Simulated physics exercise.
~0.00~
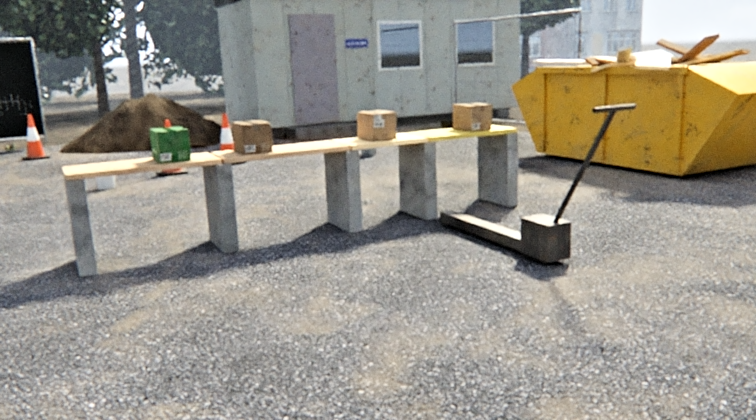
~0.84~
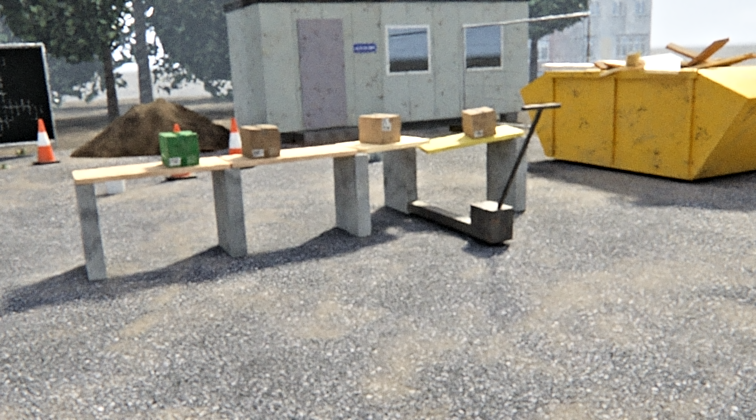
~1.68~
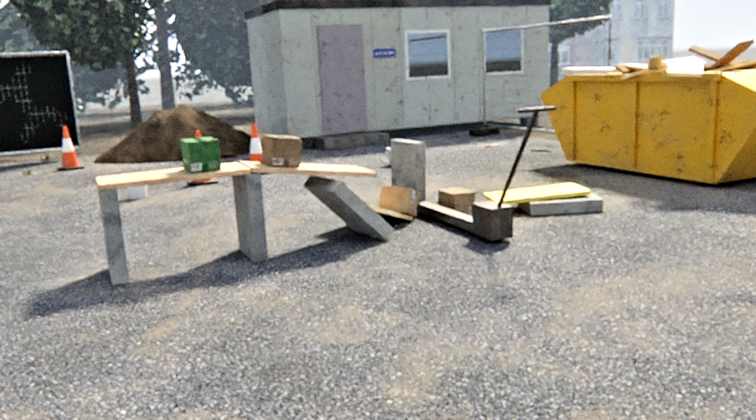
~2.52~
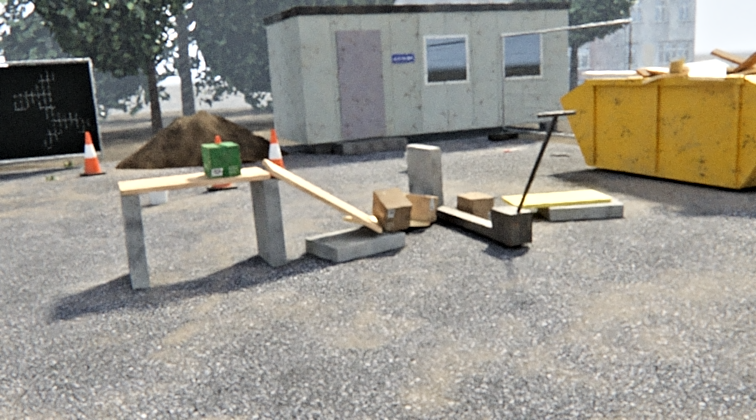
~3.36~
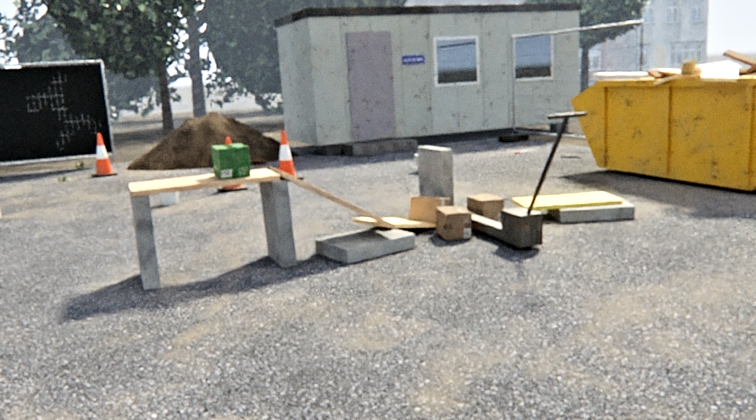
A long-handled floor jack slid left into the base of a row of upright blocks holding boards and cartons, and the right side collapsed, then the middle; at the end only the left board still stood on two blocks, the green carton on top.
